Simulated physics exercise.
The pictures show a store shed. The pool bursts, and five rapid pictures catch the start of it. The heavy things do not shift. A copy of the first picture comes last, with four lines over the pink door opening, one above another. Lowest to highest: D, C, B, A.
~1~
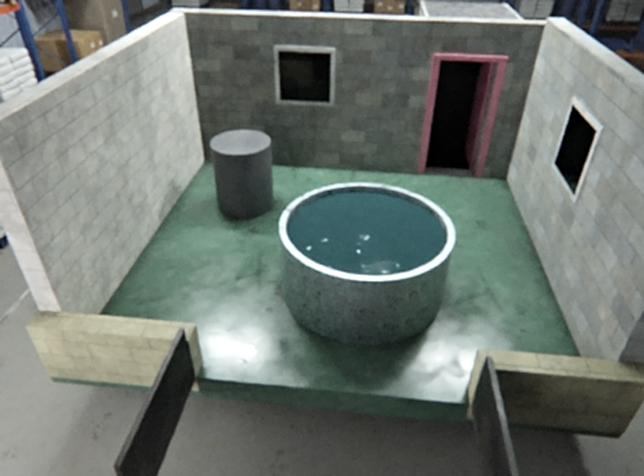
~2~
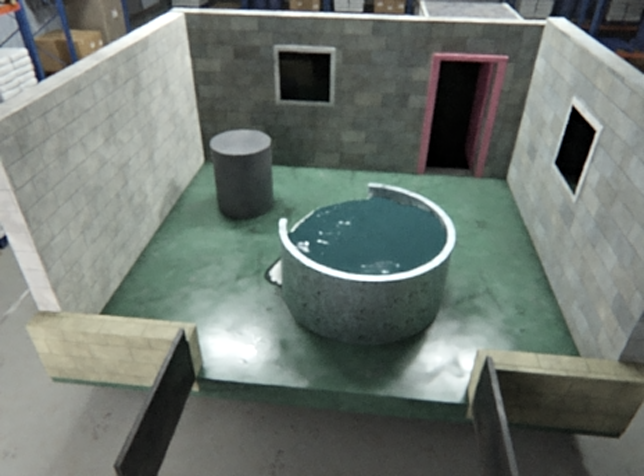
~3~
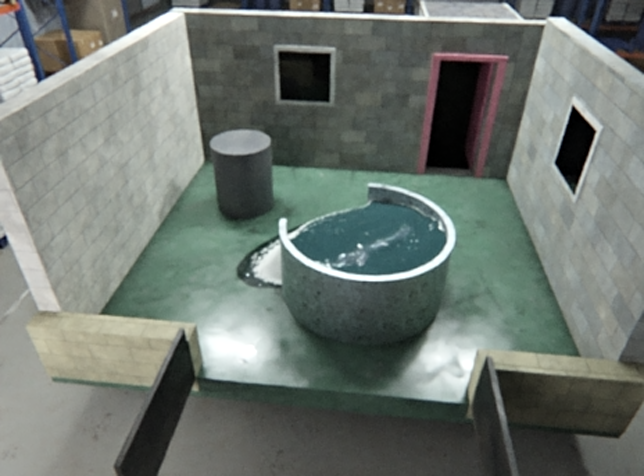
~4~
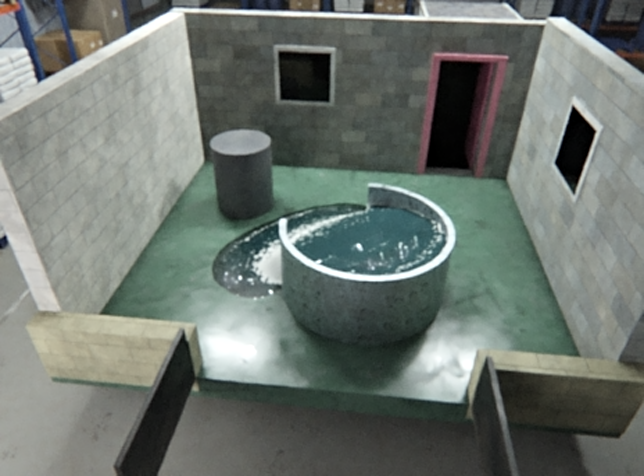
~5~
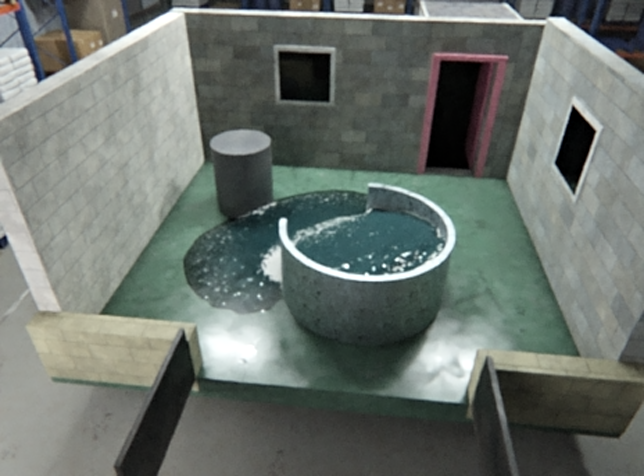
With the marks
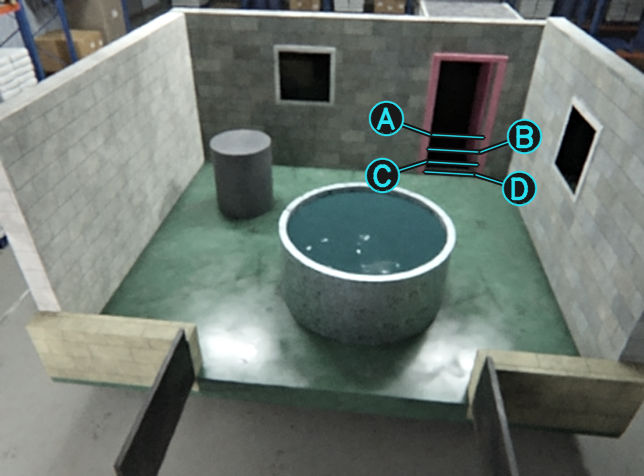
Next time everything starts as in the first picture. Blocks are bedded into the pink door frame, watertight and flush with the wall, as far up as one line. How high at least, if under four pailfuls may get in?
Mark C.
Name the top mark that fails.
The answer is D.
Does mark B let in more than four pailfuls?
No.
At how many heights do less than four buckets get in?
Three of the four.
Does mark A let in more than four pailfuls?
No.
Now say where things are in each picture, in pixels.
In the first picture, water in the pool at rest, its middle at (366, 230); foot of the pink doorway at (449, 175); open gate at (334, 332).
In the second picture, 2 % of the ground under water, visible out to (277, 280).
In the third picture, 6 % of the ground under water, visible out to (246, 275).
In the fourth picture, 12 % of the ground under water, visible out to (223, 276).
In the fifth picture, 21 % of the ground under water, visible out to (190, 259).
In cyan, A at (456, 136); B at (454, 150); C at (451, 163); D at (450, 173); from the bottom up D, C, B, A.
With A, nothing gets over.
With B, nothing gets over.
With C, nothing gets over.
With D, about 9 bucketfuls get in.
